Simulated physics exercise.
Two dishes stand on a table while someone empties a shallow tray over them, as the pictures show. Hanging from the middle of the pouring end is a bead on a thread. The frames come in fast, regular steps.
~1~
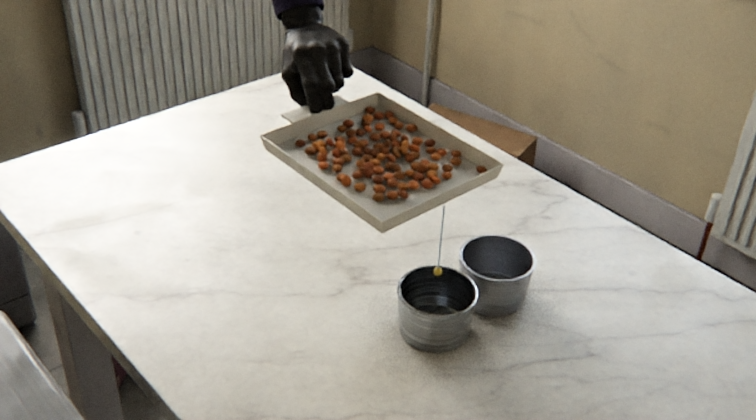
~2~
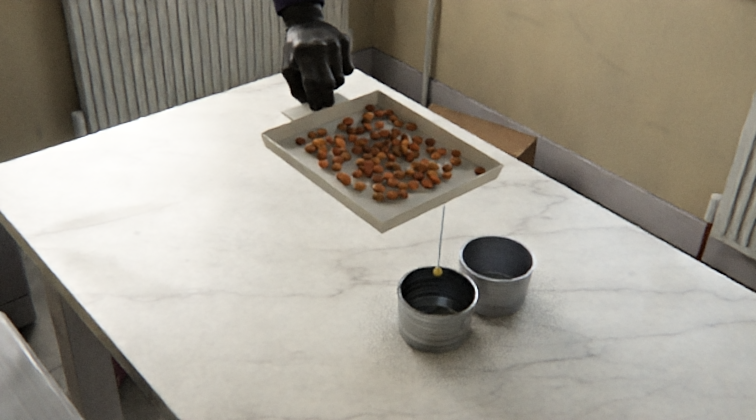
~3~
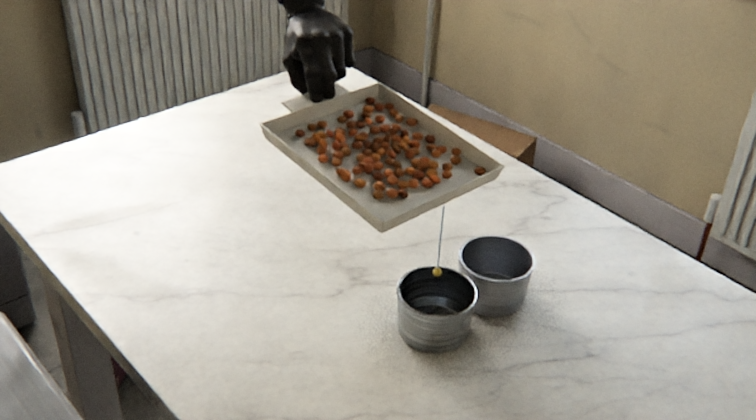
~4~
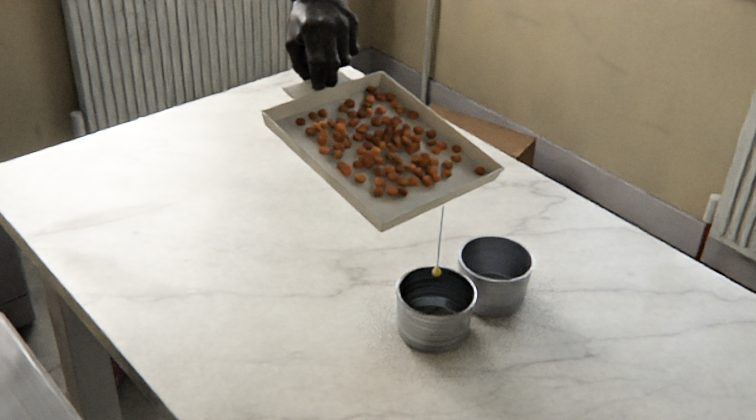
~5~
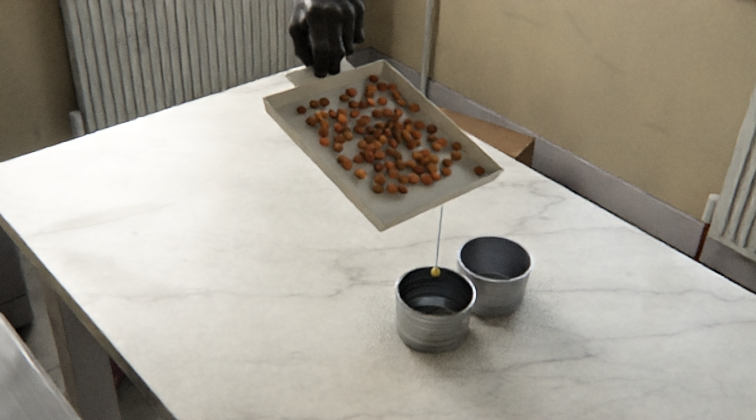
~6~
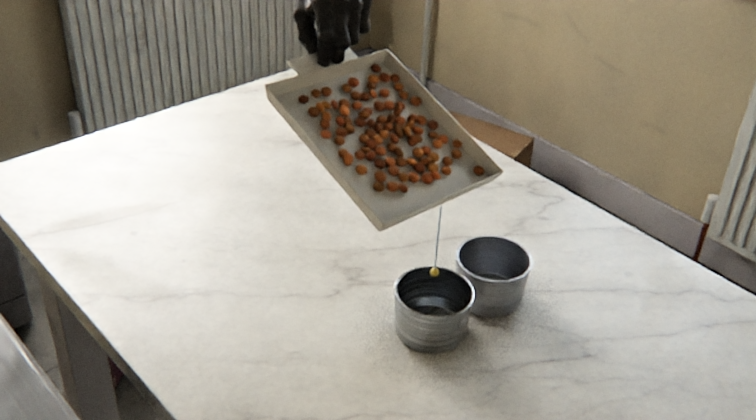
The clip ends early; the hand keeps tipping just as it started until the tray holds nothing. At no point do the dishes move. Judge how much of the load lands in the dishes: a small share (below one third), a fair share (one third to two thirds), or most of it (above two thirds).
A fair share.
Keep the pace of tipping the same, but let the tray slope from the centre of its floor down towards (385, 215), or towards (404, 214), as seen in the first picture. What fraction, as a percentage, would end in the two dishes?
Respectively close to 10 and 20 in a hundred.
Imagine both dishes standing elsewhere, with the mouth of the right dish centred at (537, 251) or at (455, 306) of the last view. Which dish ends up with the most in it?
The one on the left side; the one on the right side.
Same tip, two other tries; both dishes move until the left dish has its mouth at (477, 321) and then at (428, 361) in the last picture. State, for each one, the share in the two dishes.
I'd expect some 60 percent, and then some 30 percent.
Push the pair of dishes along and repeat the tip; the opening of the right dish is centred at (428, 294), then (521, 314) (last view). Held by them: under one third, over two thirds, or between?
The two tries give, in order: Below one third; less than a third.
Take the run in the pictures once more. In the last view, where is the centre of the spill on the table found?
Look around pixel (498, 356).
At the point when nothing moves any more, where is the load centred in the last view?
Near pixel (479, 329).
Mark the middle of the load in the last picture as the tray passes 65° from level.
The centre of the load shows up near (453, 182) in the last view.
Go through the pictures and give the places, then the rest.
The first frame shows corners of the pouring end at (383, 218) and (498, 163), level; middle of the load at (381, 157), bits of cat kibble; left dish at (463, 326); right dish at (522, 291); bead on its thread at (438, 272).
The second frame shows corners of the pouring end at (383, 218) and (498, 164), level; middle of the load at (381, 156).
The third frame shows corners of the pouring end at (383, 218) and (499, 165), tipped barely, level across its low end; middle of the load at (381, 152).
The fourth frame shows corners of the pouring end at (384, 219) and (499, 166), tipped a little, level across its low end; middle of the load at (382, 146).
The fifth frame shows corners of the pouring end at (384, 219) and (499, 168), tipped a little, level across its low end; middle of the load at (383, 140).
The sixth frame shows corners of the pouring end at (385, 220) and (499, 169), tipped clearly, level across its low end; middle of the load at (384, 134); left dish at (460, 327); right dish at (519, 292).
Soon, tray tipped steeply; nearly all on the tray; a small part in the air.
A while on, tray tipped past a quarter turn; about a third on the tray; a small part in the left dish; a small part in the right dish; about a quarter outside both; about a quarter in the air.
Towards the end, tray tipped past a quarter turn; about a quarter in the left dish; about a quarter in the right dish; about half outside both.
Finally, tray tipped past a quarter turn; about a quarter in the left dish; about a quarter in the right dish; about half outside both.
